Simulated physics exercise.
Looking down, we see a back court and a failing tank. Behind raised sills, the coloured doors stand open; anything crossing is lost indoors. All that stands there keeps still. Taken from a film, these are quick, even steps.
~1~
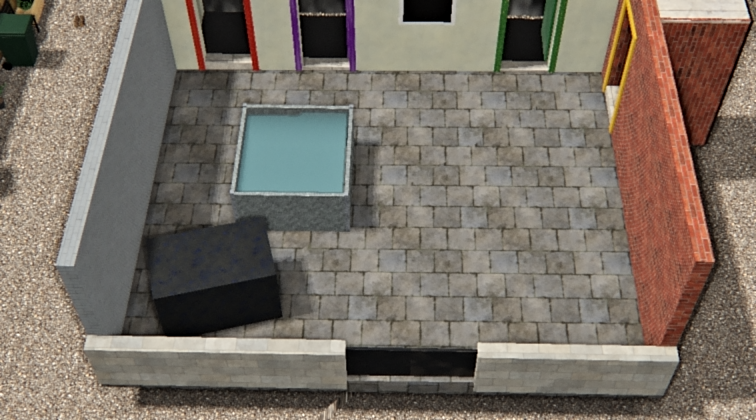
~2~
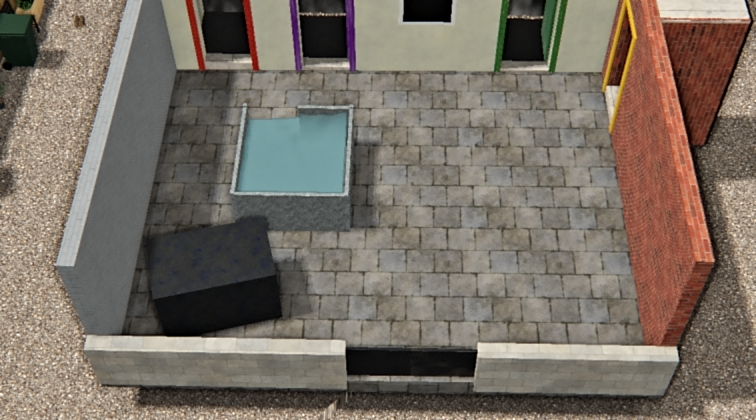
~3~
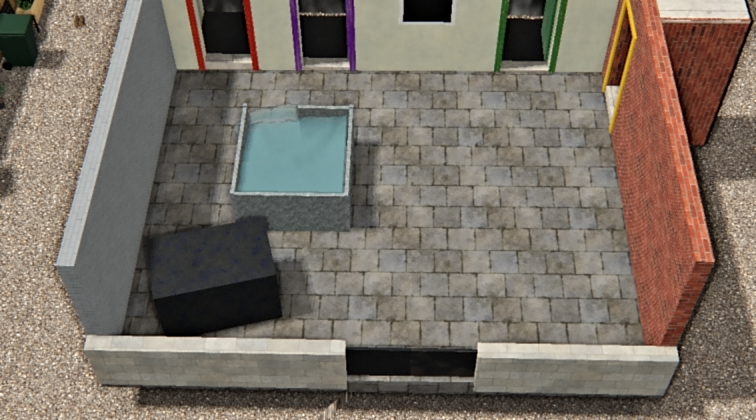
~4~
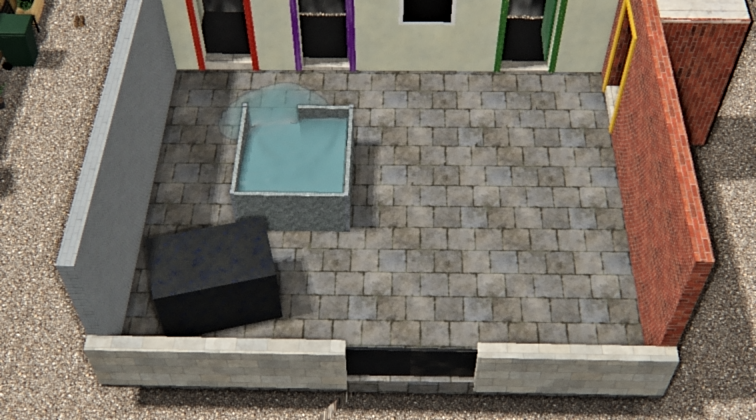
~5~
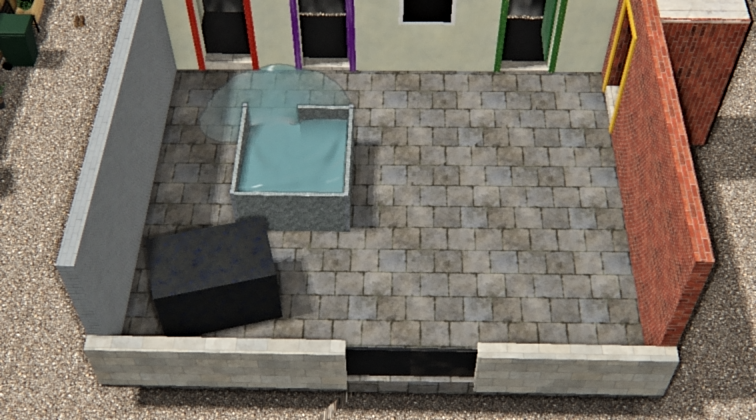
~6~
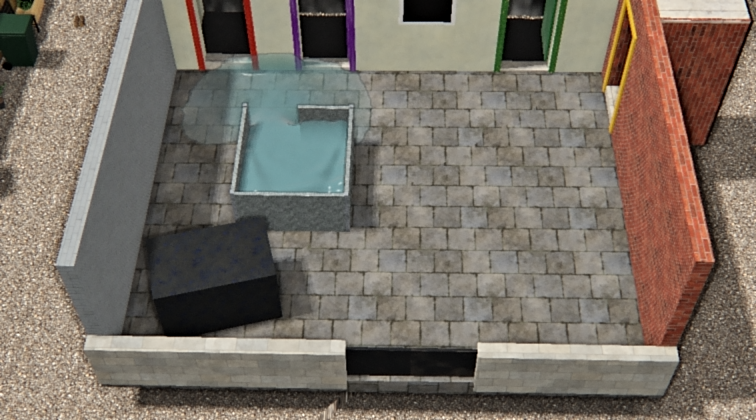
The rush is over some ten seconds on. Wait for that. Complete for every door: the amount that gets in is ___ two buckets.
Red door: More than; green door: At most; yellow door: At most; purple door: More than.
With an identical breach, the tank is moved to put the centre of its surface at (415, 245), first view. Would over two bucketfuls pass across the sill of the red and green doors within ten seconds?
Red door falls short; green door exceeds the limit.
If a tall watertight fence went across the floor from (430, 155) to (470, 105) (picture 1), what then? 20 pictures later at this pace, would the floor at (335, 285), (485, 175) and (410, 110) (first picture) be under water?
Results in sequence: Bone-dry / bone-dry / swamped.
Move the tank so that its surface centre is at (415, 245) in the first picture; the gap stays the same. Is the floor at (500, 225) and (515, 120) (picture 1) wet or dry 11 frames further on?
The first spot is left dry, the second inundated.
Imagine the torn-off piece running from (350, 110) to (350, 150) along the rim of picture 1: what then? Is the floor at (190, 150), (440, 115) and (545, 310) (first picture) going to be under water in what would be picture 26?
Unwetted, submerged, submerged.
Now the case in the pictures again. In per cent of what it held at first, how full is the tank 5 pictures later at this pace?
Roughly 64 per cent.
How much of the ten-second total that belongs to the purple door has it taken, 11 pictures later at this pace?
Roughly 55 per cent.
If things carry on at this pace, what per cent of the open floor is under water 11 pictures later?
Roughly 20 %.
A moment on, water covers 15 % of the floor; the red door over two buckets in, the green door not reached, the yellow door not reached, the purple door over two buckets in.
Next, water covers 20 % of the floor; the red door far over two buckets in, the green door wet at the sill, nothing in, the yellow door not reached, the purple door far over two buckets in.
Then, water covers 45 % of the floor; the red door far over two buckets in, the green door wet at the sill, nothing in, the yellow door wet at the sill, nothing in, the purple door far over two buckets in.
Later, water covers 70 % of the floor; the red door far over two buckets in, the green door wet at the sill, nothing in, the yellow door wet at the sill, nothing in, the purple door far over two buckets in.
In the end, water covers 95 % of the floor; the red door far over two buckets in, the green door wet at the sill, nothing in, the yellow door wet at the sill, nothing in, the purple door far over two buckets in.
